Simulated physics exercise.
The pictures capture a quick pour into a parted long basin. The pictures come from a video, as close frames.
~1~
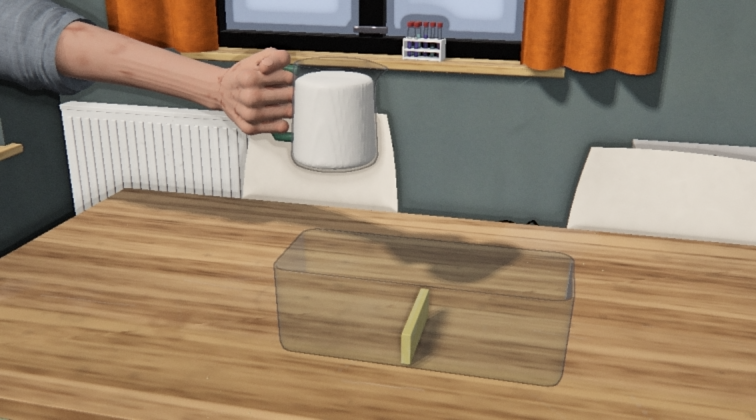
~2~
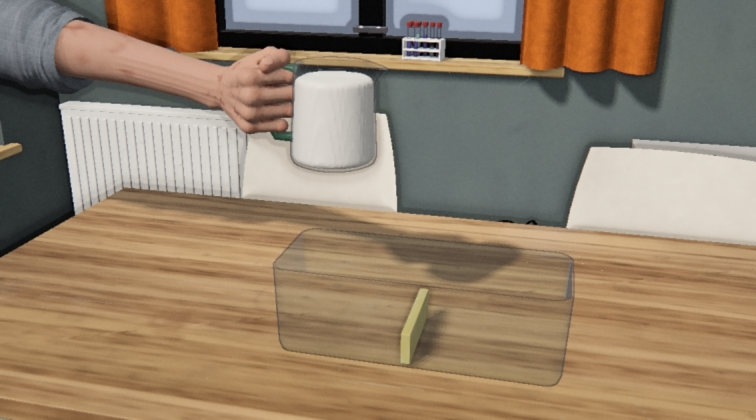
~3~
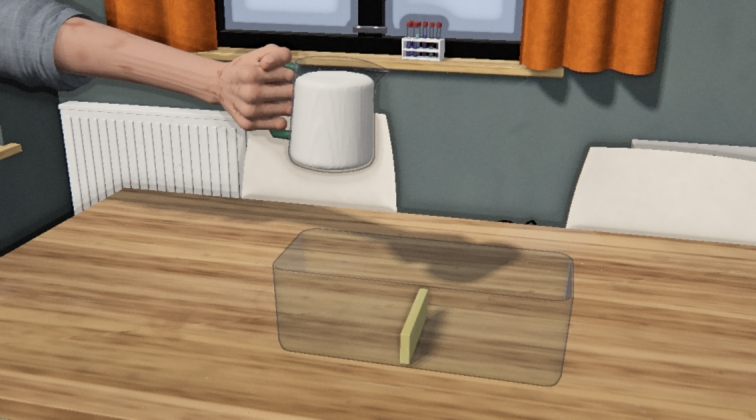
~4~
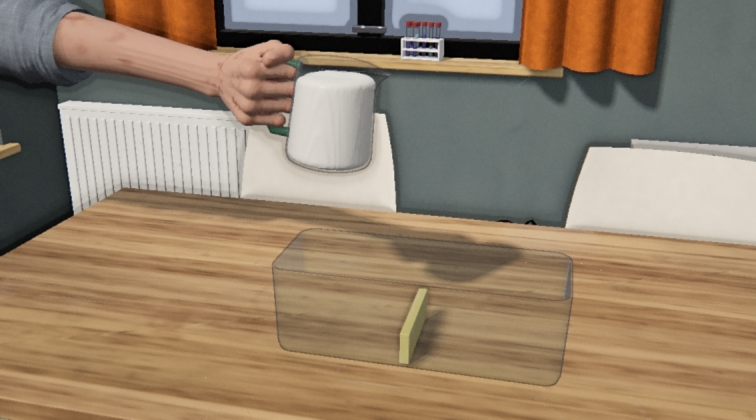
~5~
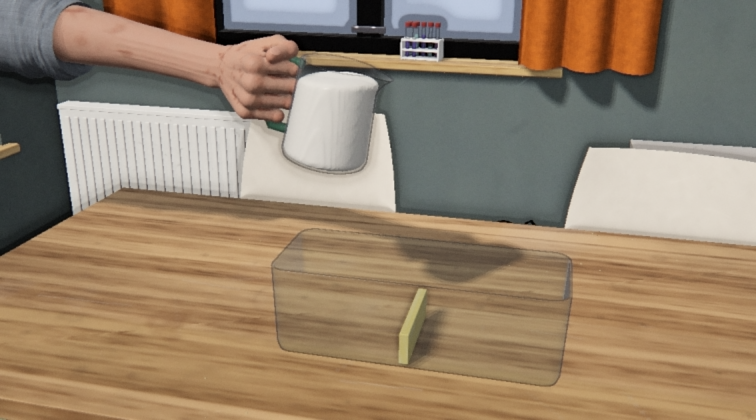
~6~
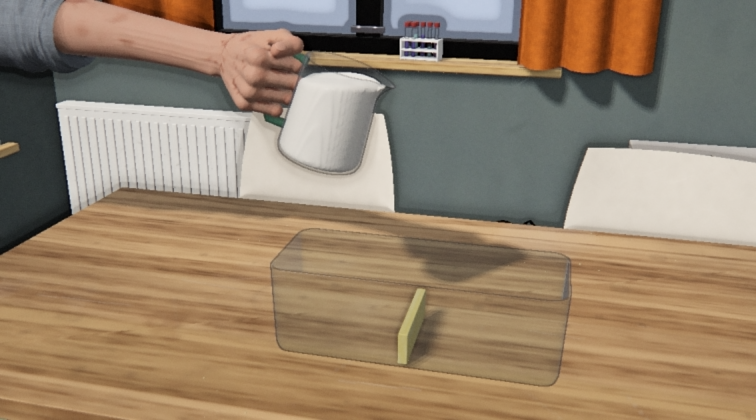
We see a hand holding a clear jug of white contents above a transparent long basin with a low yellowish dividing wall on a wooden table; the hand gradually tilts the jug to the right.
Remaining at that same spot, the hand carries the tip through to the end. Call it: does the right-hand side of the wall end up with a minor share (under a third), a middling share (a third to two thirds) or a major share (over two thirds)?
The right side gets a major share.
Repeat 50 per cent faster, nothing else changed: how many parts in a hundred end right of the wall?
Result: Roughly 90 %.
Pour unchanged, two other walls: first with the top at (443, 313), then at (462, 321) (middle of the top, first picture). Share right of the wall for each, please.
60 % then 25 %, approximately.
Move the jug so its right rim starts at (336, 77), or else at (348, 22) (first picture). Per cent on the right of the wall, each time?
It works out to around 15 % and then around 65 %.
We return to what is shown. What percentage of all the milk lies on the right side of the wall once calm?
Roughly 90 %.
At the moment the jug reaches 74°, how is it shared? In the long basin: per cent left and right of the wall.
0 % left, 5 % right.
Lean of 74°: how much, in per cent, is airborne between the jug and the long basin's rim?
It's close to 15 percent.
A moment on, the jug is tipped part way and 78 per cent is still to pour, 0 is left of the wall and 5 right of it.
Next, the jug is tipped right over and 26 per cent is still to pour, 1 is left of the wall and 47 right of it.
Then the jug is tipped right over and 3 per cent is still to pour, 5 is left of the wall and 85 right of it.
Later the jug is tipped right over and 0 per cent is still to pour, 7 is left of the wall and 91 right of it.
Finally, 8 per cent lies left of the wall, 89 right of it and 2 outside.
